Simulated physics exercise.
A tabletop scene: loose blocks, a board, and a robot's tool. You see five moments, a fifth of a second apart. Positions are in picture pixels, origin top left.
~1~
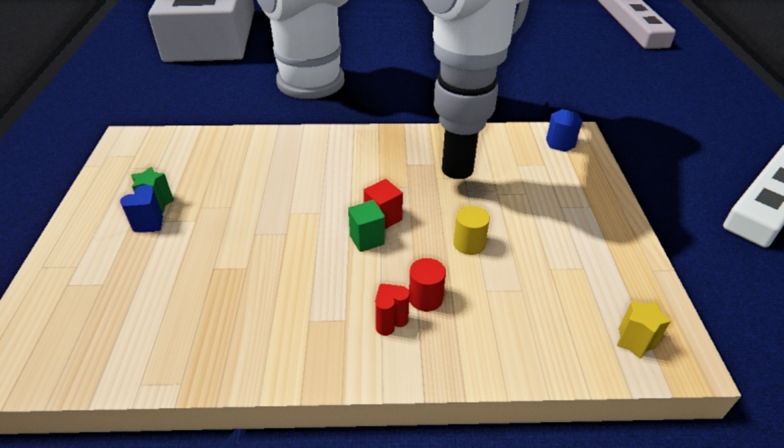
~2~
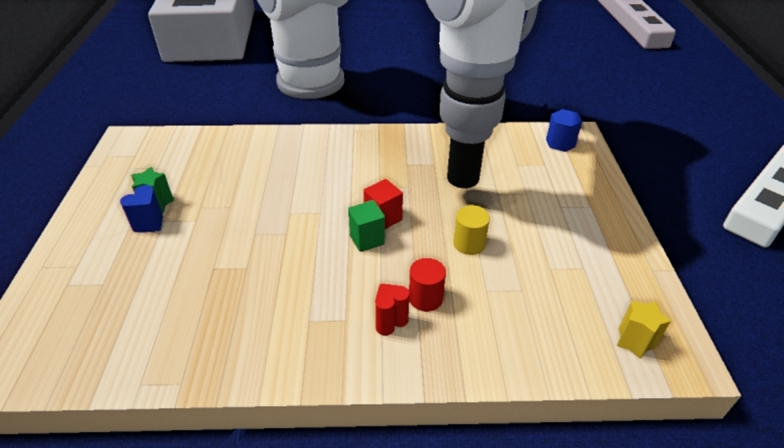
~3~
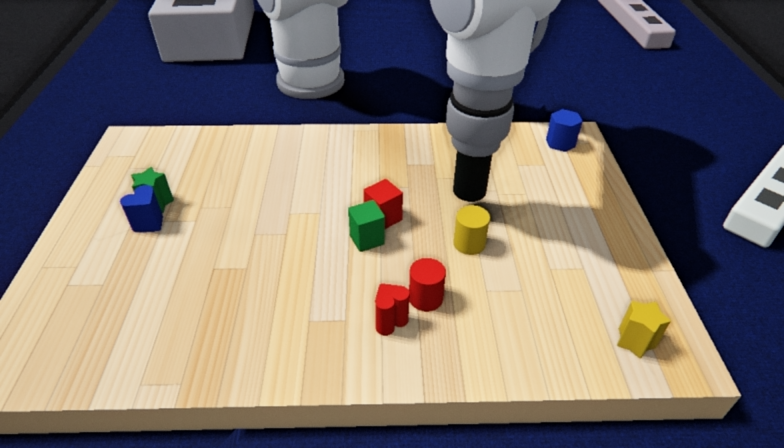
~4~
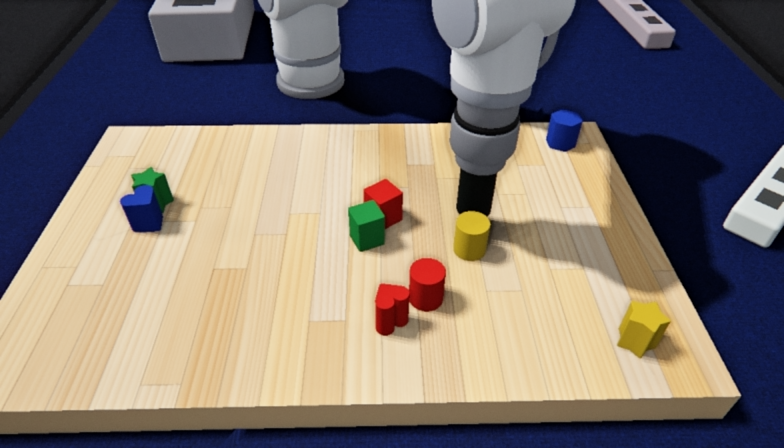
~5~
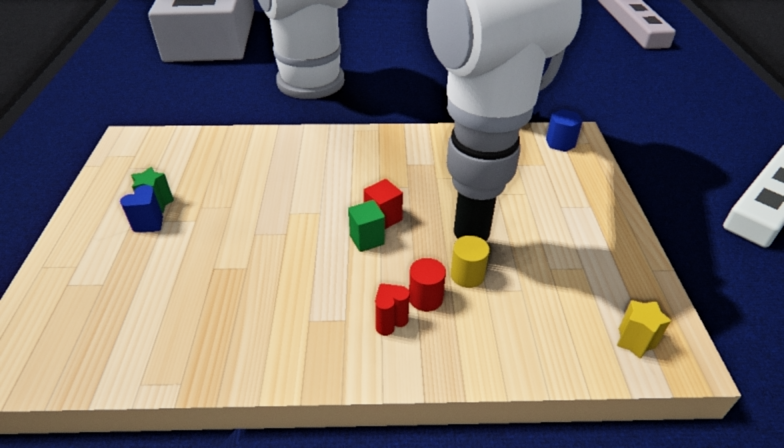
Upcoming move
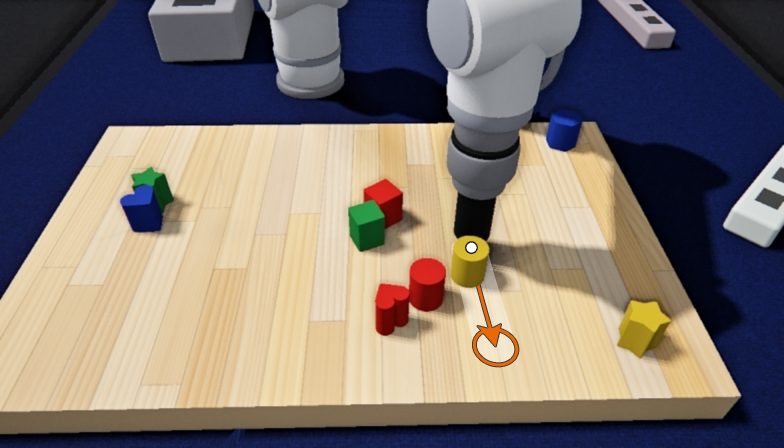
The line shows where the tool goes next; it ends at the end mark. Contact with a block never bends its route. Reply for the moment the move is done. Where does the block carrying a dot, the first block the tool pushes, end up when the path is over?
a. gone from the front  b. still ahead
My pick is a.
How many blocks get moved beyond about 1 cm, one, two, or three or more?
The number is one.
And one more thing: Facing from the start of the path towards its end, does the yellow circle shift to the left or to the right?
Measured against the direction from start to end, the yellow circle shifts toward the right-hand side.
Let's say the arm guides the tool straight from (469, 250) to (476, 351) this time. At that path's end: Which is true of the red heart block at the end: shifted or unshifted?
At the end, its place is the same.
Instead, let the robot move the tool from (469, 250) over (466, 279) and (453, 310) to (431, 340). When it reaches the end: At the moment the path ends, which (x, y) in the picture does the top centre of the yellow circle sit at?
Roughly at (461, 341).
The drawn path runs from (469, 250) to (496, 347); the dot is on the yellow circle.
On the path given first. One third of the way, tool (480, 262); yellow circle (471, 278).
Two thirds of the way, tool (489, 294); yellow circle (467, 307).
At the end, tool (499, 330); red circle not moved; yellow circle (462, 328).
